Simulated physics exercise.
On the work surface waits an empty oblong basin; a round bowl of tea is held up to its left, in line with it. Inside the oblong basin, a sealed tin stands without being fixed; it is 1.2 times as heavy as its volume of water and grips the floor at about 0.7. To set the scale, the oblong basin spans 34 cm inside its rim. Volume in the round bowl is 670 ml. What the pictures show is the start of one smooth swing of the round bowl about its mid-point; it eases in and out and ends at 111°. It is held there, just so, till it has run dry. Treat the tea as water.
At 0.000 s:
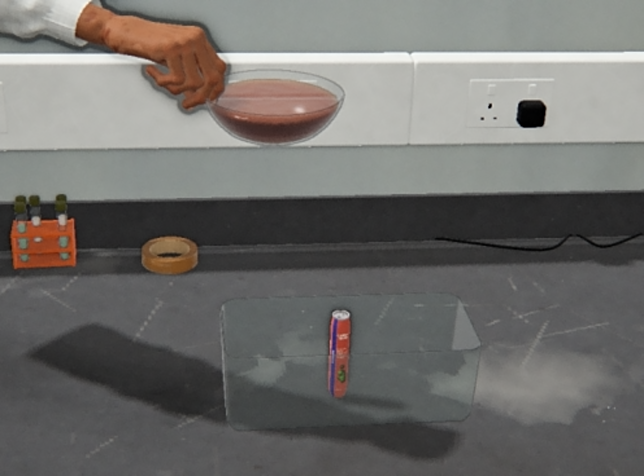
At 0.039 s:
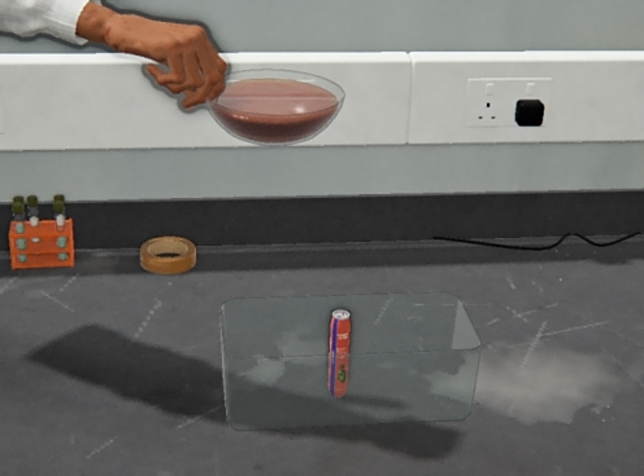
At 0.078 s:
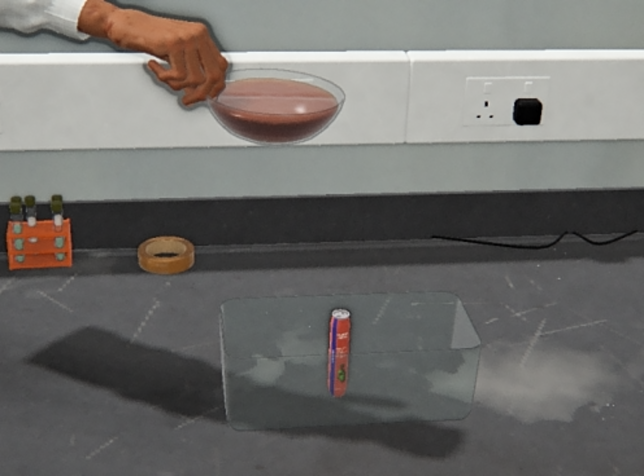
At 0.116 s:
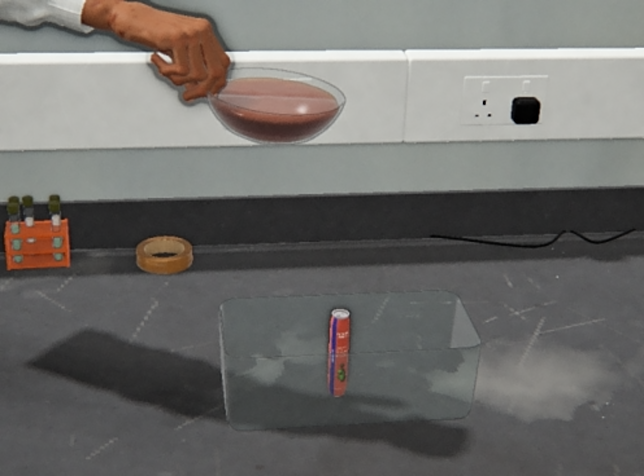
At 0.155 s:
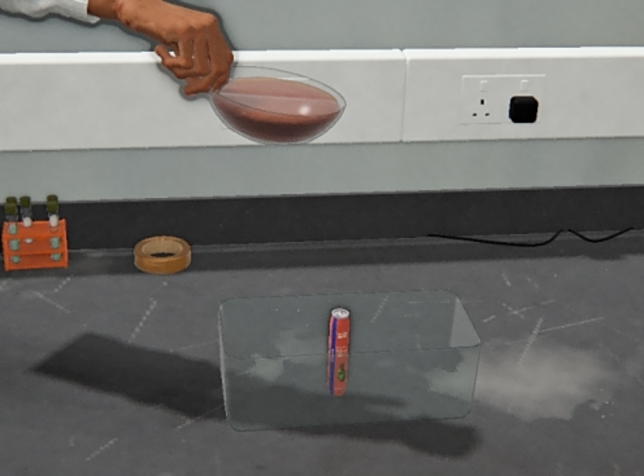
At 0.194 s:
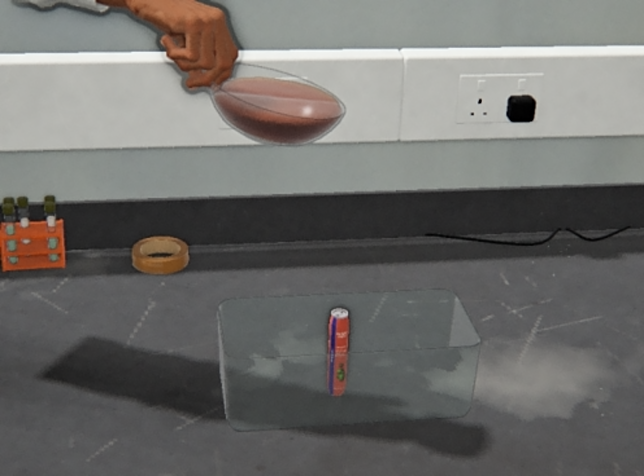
At the start, a gloved hand holds a round glass bowl of reddish-brown liquid level above a grey work surface, where a clear oblong basin surrounds an upright red tin. The hand then gradually tilts the bowl modestly down to the right, while the background drifts slightly left.
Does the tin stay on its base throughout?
No, it goes down.
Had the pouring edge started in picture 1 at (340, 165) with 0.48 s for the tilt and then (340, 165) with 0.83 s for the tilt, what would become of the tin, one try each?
The tin overturns the first time and overturns the second time.
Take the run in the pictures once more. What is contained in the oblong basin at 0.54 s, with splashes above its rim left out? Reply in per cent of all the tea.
About 9%.
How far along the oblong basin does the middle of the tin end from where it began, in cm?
In the end the tin's centre has shifted about 8.0 centimetres.
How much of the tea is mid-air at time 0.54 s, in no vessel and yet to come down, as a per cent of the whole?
Near 80 per cent at that moment.
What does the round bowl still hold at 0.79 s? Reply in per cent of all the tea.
0 per cent or so.
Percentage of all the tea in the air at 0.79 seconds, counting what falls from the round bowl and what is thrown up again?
Some 12 per cent.
By 0.54 s the tilt is 80° and 11 per cent is still to pour; the tin stands where it began.
By 0.79 s the tilt is 110° and 0 per cent is still to pour; the tin leans 6°.
By 1.05 s the tilt is 111° and 0 per cent is still to pour; the tin lies on its side.
By 1.33 s the tilt is 111° and 0 per cent is still to pour; the tin lies on its side.
At rest the tin lies on its side.
